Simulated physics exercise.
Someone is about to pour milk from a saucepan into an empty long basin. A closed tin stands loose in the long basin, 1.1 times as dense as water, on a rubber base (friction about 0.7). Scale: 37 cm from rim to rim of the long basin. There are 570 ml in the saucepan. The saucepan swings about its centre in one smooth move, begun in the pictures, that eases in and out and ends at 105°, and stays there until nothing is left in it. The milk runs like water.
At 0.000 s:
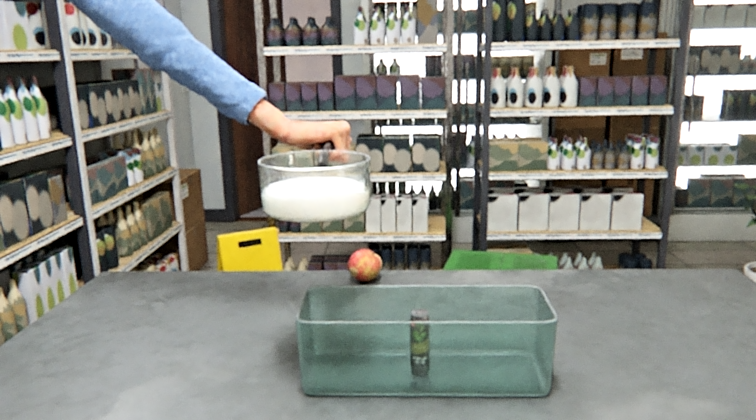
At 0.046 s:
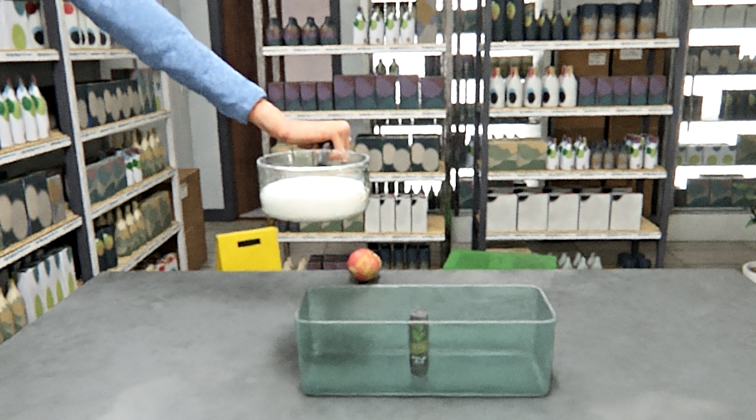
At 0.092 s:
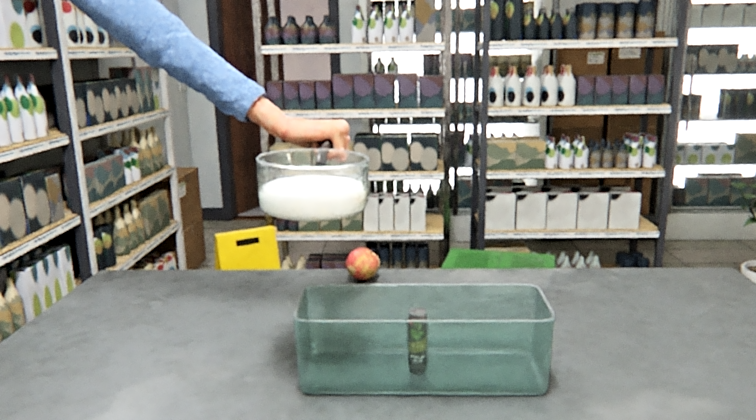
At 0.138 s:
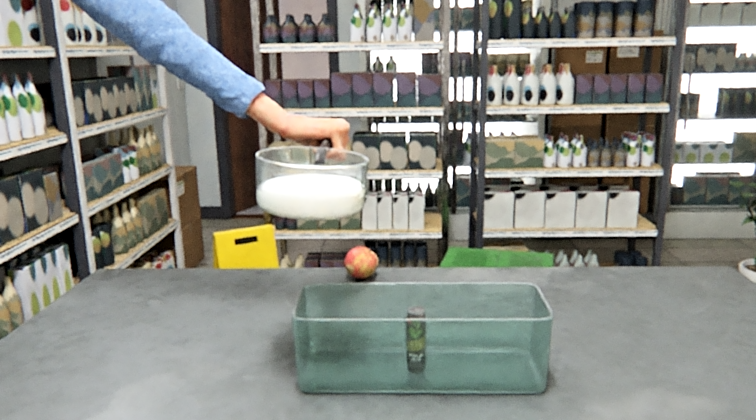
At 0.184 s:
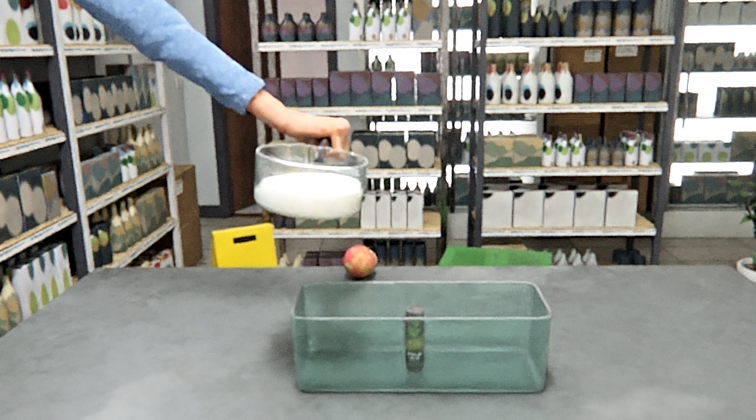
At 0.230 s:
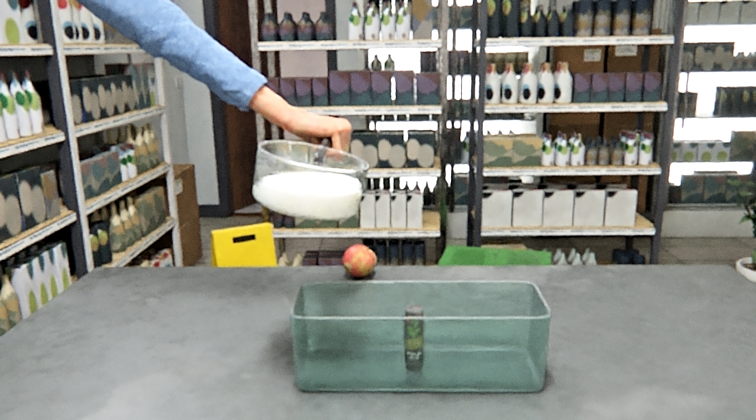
In a shop aisle, a hand holding a clear saucepan of milk above a green glass basin, slowly leaning it slightly rightward.
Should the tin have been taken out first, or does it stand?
It stays up.
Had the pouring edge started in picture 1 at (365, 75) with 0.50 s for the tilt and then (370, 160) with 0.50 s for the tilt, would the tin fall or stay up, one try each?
First it topples; then it goes over.
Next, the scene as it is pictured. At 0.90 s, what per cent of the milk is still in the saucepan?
About 14 per cent.
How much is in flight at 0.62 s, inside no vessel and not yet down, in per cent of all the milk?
Near 34 in a hundred.
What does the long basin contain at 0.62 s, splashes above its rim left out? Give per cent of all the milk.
About 2 per cent.
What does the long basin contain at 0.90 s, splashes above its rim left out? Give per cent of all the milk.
About 66 per cent.
Then, 0.62 s in, the tilt is 69° and 64 per cent is still to pour; the tin stands where it began.
Then, 0.90 s in, the tilt is 102° and 15 per cent is still to pour; the tin stands where it began.
Then, 1.20 s in, the tilt is 105° and 1 per cent is still to pour; the tin stands where it began.
Then, 1.52 s in, the tilt is 105° and 0 per cent is still to pour; the tin stands where it began.
Finally, the tin stands where it began.
